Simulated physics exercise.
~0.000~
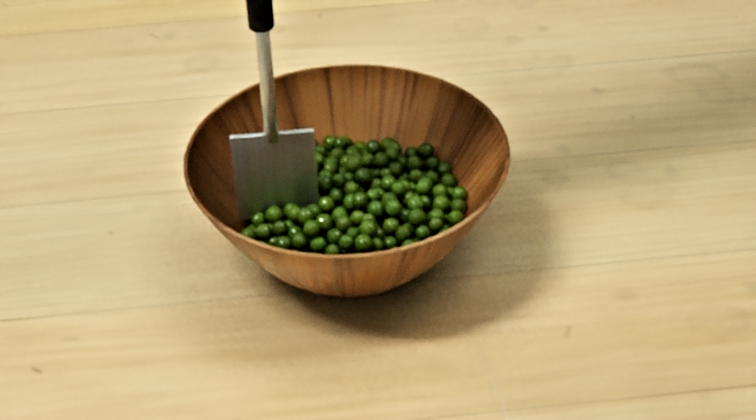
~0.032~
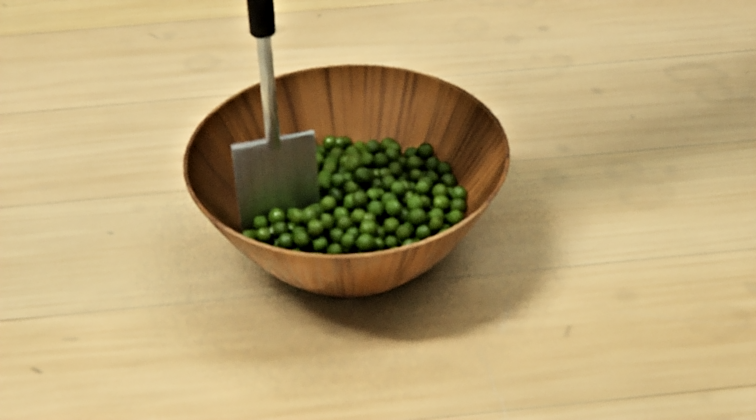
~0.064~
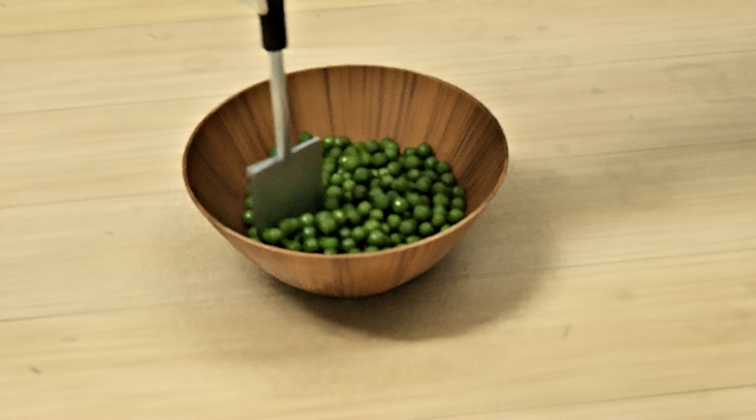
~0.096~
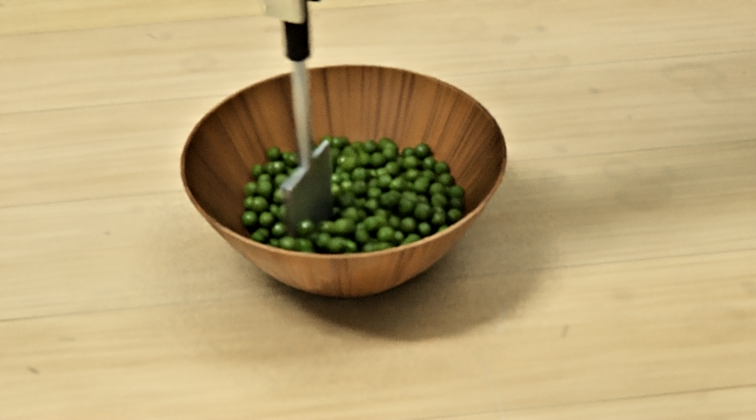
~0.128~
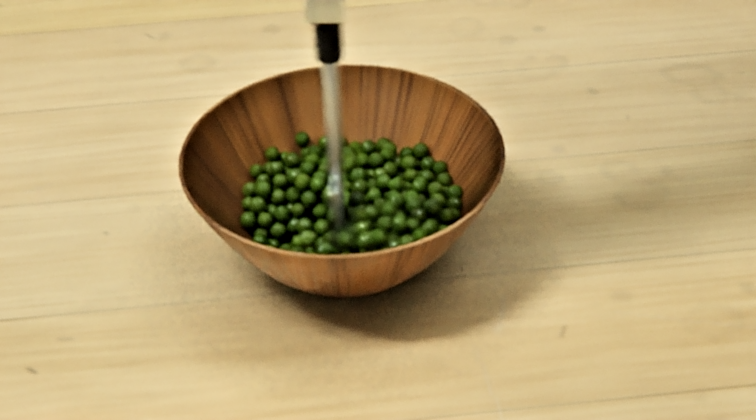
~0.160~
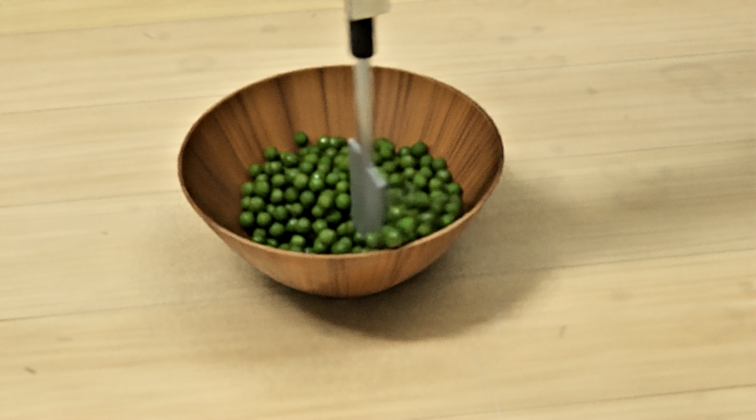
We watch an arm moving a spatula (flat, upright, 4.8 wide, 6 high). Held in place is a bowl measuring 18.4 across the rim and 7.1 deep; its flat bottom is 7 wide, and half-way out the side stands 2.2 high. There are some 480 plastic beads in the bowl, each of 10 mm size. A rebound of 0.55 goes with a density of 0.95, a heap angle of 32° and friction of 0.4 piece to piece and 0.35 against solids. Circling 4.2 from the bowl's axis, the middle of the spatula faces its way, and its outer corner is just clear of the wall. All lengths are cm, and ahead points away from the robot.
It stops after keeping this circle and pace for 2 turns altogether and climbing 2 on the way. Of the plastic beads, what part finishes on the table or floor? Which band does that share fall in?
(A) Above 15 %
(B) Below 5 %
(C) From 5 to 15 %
Answer: C.
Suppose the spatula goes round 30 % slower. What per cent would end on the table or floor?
Estimated share: About 0 per cent.
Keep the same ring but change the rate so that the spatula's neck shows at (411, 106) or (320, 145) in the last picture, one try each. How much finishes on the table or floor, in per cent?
Some 25 and 0 per cent.
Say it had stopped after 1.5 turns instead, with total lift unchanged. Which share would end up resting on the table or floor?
It would be around 10 percent.
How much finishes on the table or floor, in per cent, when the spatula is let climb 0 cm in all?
Near 25 in a hundred.
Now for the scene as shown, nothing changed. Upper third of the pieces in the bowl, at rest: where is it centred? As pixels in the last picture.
About (338, 204).
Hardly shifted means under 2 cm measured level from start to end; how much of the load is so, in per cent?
About 55 %.
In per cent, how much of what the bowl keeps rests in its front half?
About 50 per cent.
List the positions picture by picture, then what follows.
The first frame shows spatula neck at (270, 111), 0° round; upper third of the load around (357, 198), from x 250 to 460, top at y 140; 475 in the bowl.
The second frame shows spatula neck at (271, 117), 10° round; upper third of the load around (355, 199), from x 250 to 460, top at y 140.
The third frame shows spatula neck at (283, 132), 33° round; upper third of the load around (355, 204), from x 250 to 460, top at y 140.
The fourth frame shows spatula neck at (305, 142), 57° round; upper third of the load around (361, 206), from x 250 to 455, top at y 140.
The fifth frame shows spatula neck at (335, 145), 82° round; upper third of the load around (372, 207), from x 250 to 455, top at y 140.
The sixth frame shows spatula neck at (366, 140), 106° round; upper third of the load around (390, 203), from x 245 to 455, top at y 140; 475 in the bowl.
By 0.48 s, 345° round, highest piece 9 above the table; 436 in the bowl, 29 on the table or floor, 10 in flight or on the tool.
By 0.79 s, 225° round, highest piece 5 above the table; 433 in the bowl, 42 on the table or floor.
By 1.15 s, 0° round, highest piece 5 above the table; 433 in the bowl, 42 on the table or floor.
By 1.85 s, 0° round, highest piece 5 above the table; 433 in the bowl, 42 on the table or floor.
Final count, 433 in the bowl, 42 on the table or floor. That is 9 % on the table or floor.
